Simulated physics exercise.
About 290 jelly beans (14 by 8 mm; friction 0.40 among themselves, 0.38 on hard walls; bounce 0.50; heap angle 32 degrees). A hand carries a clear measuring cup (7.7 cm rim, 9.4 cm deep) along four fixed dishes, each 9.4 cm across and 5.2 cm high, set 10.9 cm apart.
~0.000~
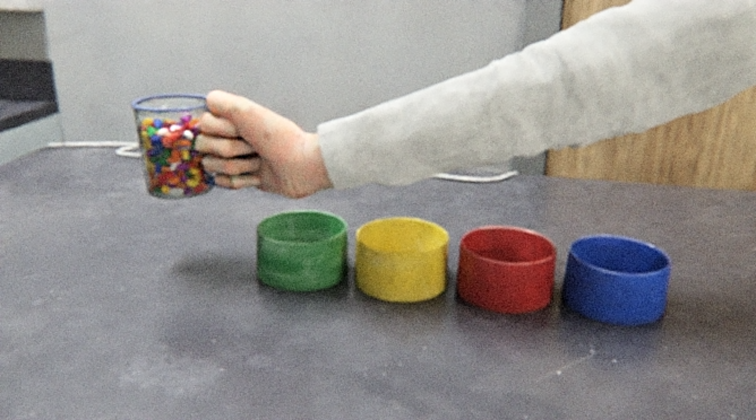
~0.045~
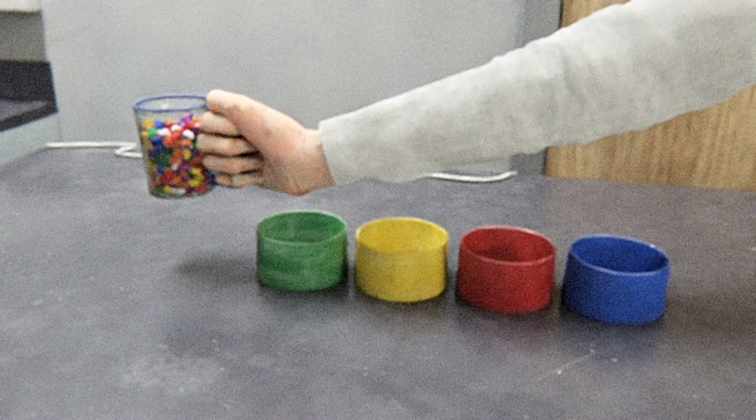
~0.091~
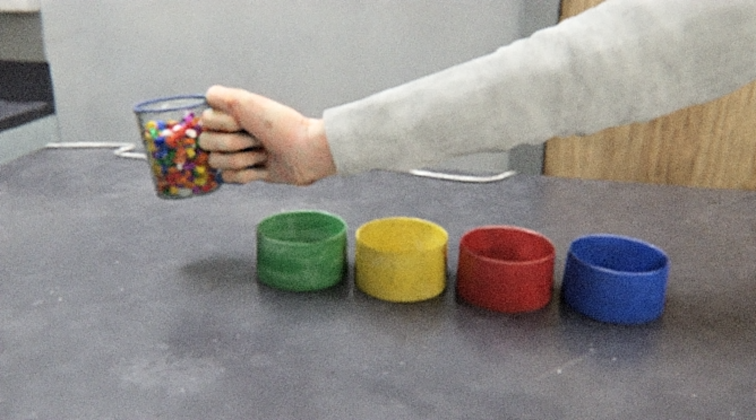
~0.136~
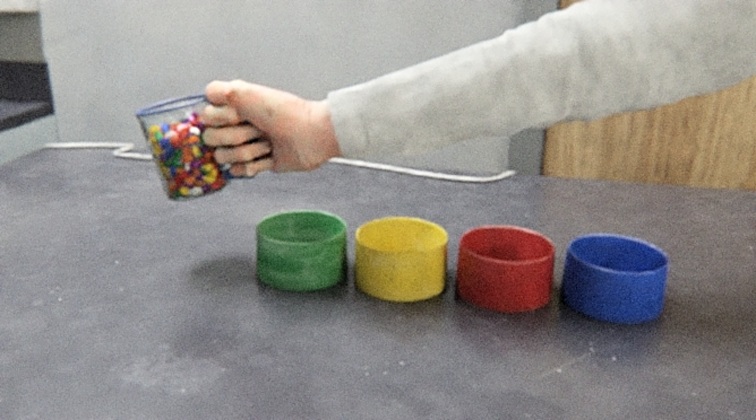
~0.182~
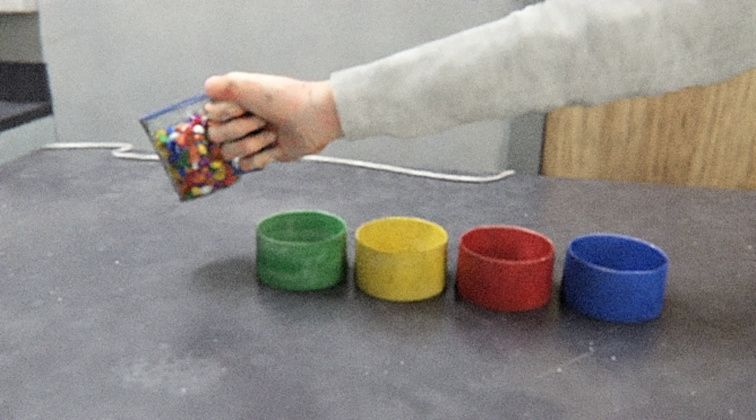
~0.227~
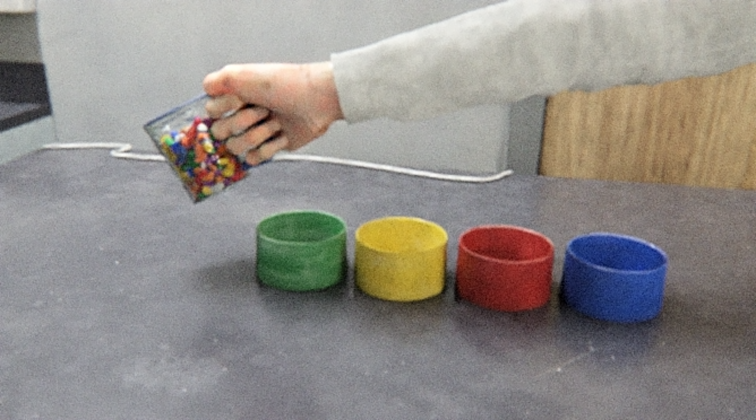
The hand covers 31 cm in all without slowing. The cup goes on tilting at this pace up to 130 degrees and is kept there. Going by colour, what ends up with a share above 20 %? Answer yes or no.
Red: No, blue: No, green: Yes, yellow: No, counter: Yes.
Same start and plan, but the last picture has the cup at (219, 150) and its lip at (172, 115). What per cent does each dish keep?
Red 0, blue 0, green 0, yellow 100.
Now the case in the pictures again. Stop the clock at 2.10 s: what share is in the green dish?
About 60 per cent by then.
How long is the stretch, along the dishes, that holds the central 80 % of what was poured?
Roughly 14 cm.
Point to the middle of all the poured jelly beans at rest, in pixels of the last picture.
At about (283, 260).
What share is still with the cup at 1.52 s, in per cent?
Some 0 per cent of the load.
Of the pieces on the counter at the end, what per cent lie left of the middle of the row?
Some 100 per cent.
After 1.00 s, tilt 130 degrees; cup holds 10 %, green 50 %.
After 1.52 s, tilt 130 degrees; cup holds 0 %, green 60 %.
Then, at 2.10 s, tilt 130 degrees; cup holds 0 %, green 60 %.
At rest (2.4 s), red 0 %, blue 0 %, green 60 %, yellow 0 %, counter 40 %.
